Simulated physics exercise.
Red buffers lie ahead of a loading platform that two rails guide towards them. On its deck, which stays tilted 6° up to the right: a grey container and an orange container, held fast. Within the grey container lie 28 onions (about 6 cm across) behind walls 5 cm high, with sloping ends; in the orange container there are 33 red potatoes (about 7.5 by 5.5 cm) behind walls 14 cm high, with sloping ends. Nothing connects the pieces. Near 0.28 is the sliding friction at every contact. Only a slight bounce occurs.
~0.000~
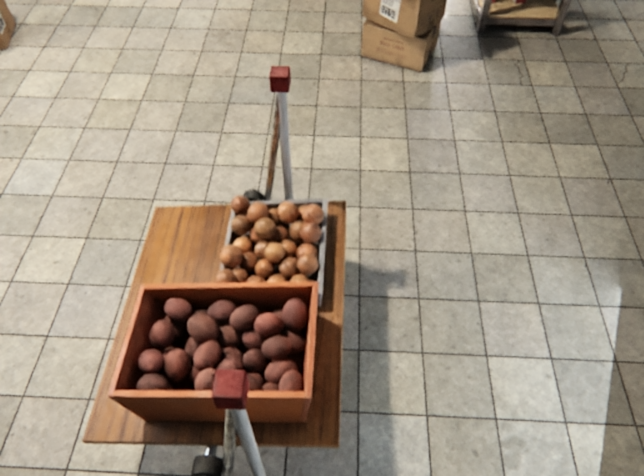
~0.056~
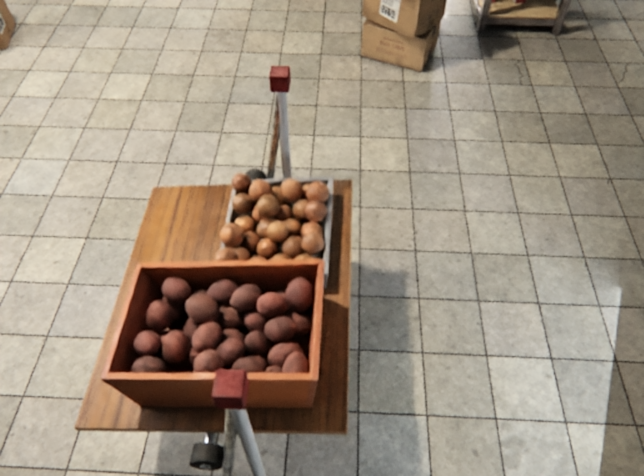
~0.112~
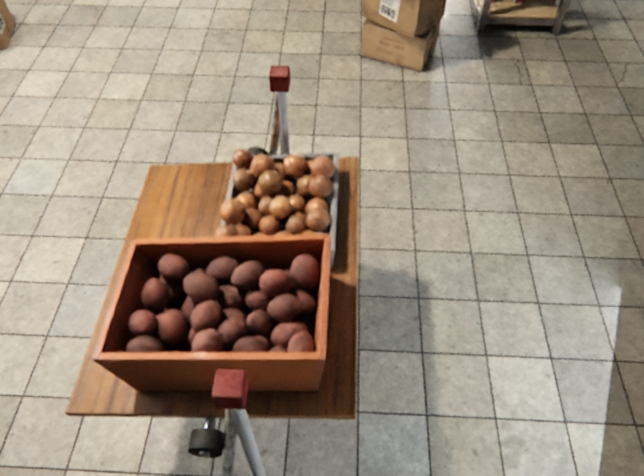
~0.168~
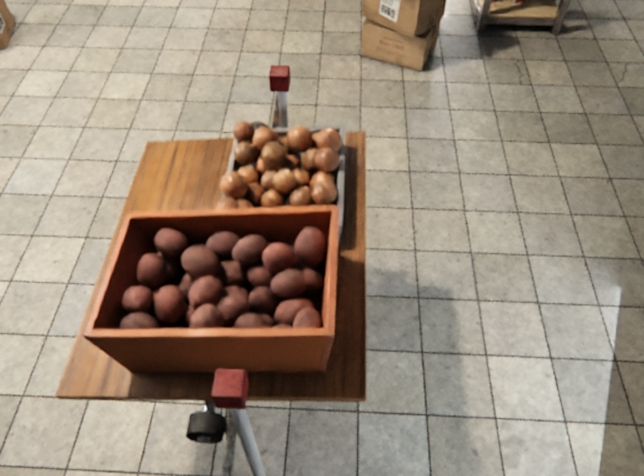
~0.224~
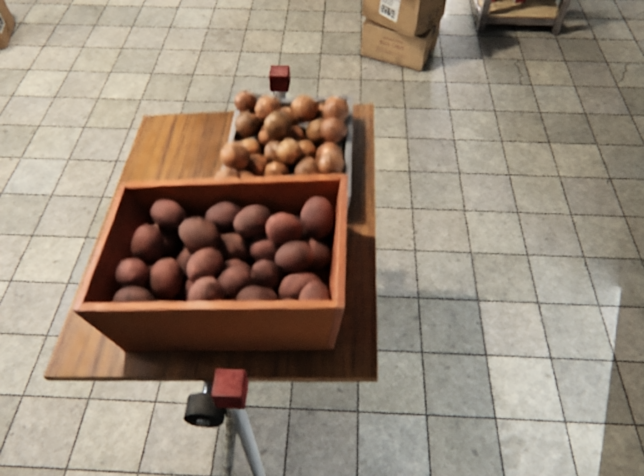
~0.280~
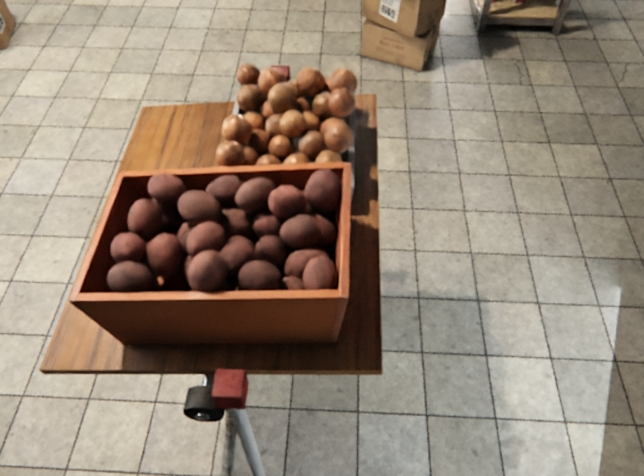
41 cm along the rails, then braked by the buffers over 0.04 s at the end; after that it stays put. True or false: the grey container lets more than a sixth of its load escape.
True.
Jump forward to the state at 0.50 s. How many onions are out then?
The number is about 5 at that moment.
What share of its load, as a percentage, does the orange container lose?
Orange container: 0%.
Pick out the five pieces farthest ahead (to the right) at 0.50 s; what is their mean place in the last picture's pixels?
The five leading pieces sit around (365, 112) in the last view.
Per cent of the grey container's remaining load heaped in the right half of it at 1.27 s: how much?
About 40%.
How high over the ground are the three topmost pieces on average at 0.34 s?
Around 90 cm high.
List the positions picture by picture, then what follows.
In the first frame (places track the rim corner closest to us here), grey container (its farthest corner) (237, 203); orange container (305, 394); 0 cm travelled; all still inside.
The second frame shows grey container (238, 182); orange container (311, 376); 9 cm travelled.
The third frame shows grey container (239, 158); orange container (318, 356); 19 cm travelled.
The fourth frame shows grey container (240, 132); orange container (326, 331); 28 cm travelled.
The fifth frame shows grey container (242, 103); orange container (336, 304); 38 cm travelled.
The sixth frame shows grey container (242, 93); orange container (340, 293); 41 cm travelled; all still inside.
After 0.34 s, the grey container has all 28 and the orange container has all 33.
After 0.50 s, the grey container is down by 5 of 28 and the orange container has all 33.
After 0.72 s, the grey container is down by 7 of 28 and the orange container has all 33.
Final count (at 1.27 s), the grey container is down by 7 of 28 and the orange container has all 33. Asked share, 7 of 28, 25 per cent.
